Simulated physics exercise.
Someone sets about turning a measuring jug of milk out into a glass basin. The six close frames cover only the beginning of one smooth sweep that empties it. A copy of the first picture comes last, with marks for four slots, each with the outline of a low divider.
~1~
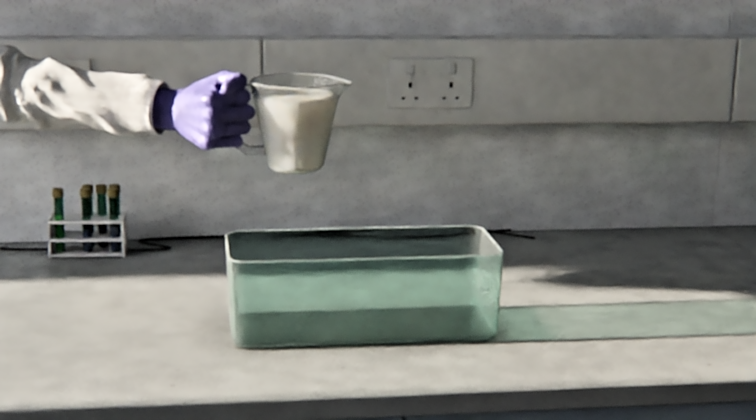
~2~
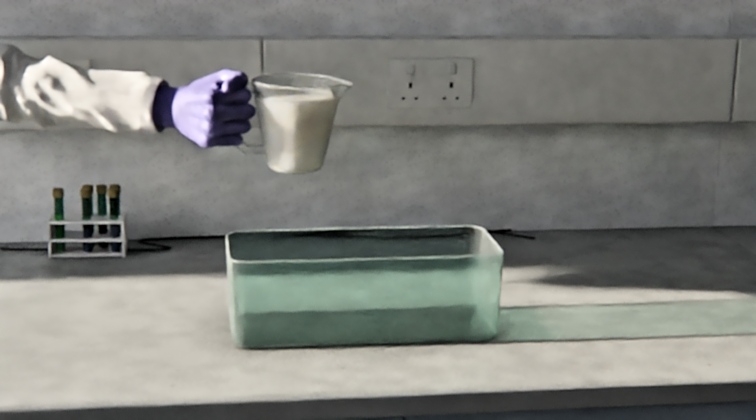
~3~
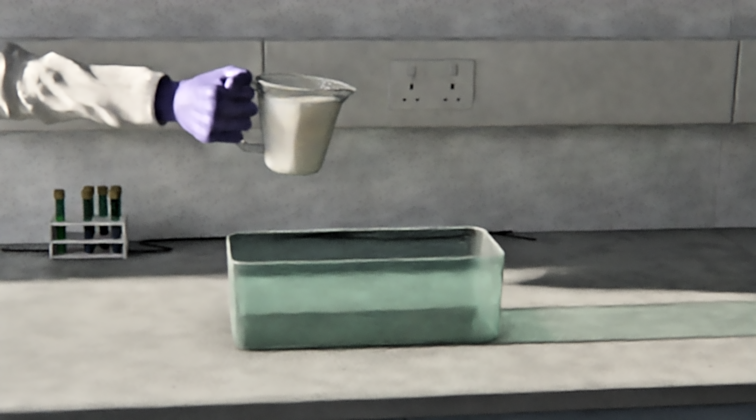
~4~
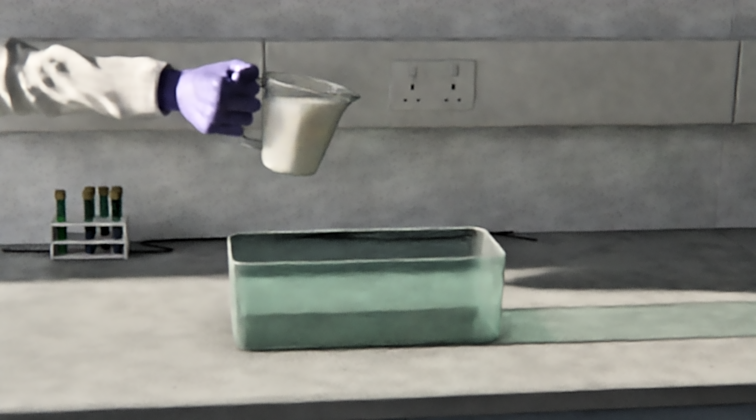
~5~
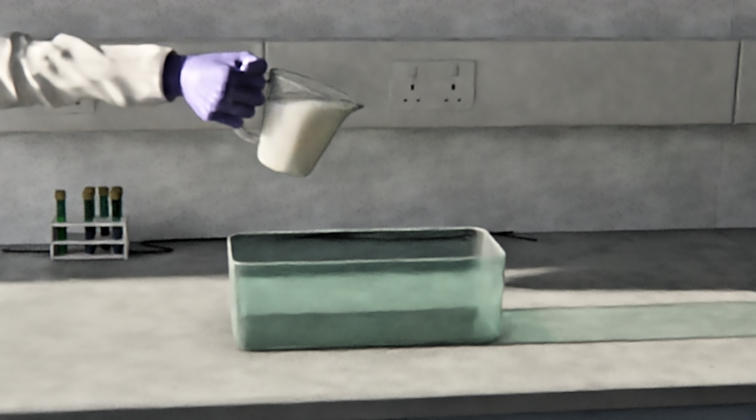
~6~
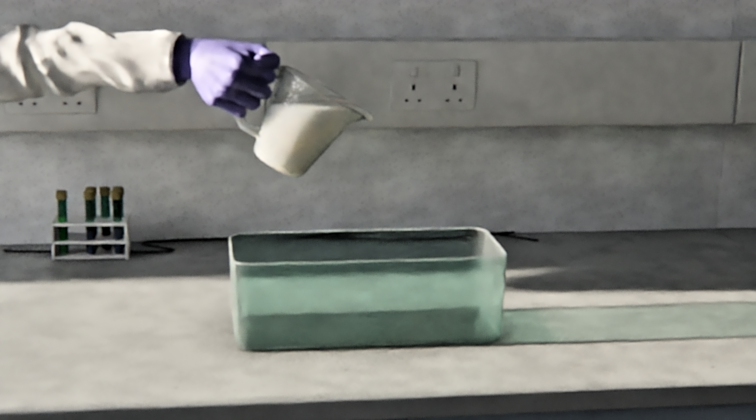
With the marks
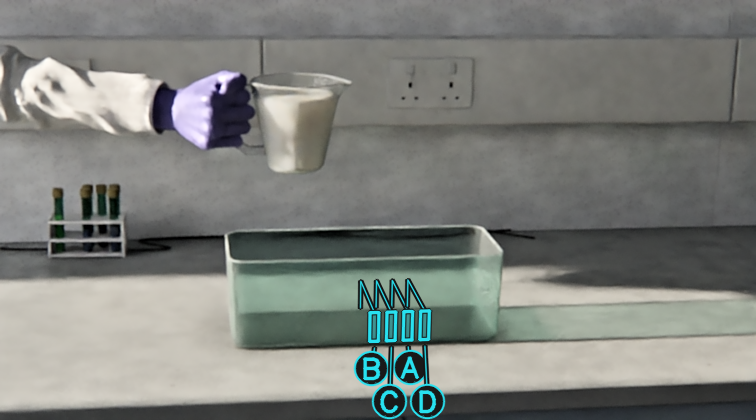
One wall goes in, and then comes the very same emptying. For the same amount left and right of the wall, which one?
Go for A.
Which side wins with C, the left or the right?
The right one.
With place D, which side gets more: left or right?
The left side.
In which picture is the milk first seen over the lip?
Picture 6.
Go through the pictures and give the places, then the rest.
In the first frame, upright, lip at (350, 83); basin from (232, 346) to (497, 337); nothing has left yet.
In the second frame, upright, lip at (351, 84); nothing has left yet.
In the third frame, tipped about 5°, lip at (355, 89); nothing has left yet.
In the fourth frame, tipped about 12°, lip at (359, 96); nothing has left yet.
In the fifth frame, tipped about 20°, lip at (363, 105); nothing has left yet.
In the sixth frame, tipped about 30°, lip at (366, 117); milk is over the lip, down to (366, 117).
In cyan, A at (408, 346); B at (374, 347); C at (391, 347); D at (424, 345).
If A is chosen, about 45 % ends left of the wall and 54 % right of it.
If B is chosen, about 6 % ends left of the wall and 92 % right of it.
If C is chosen, about 16 % ends left of the wall and 82 % right of it.
If D is chosen, about 77 % ends left of the wall and 20 % right of it; 3 % is lost outside.
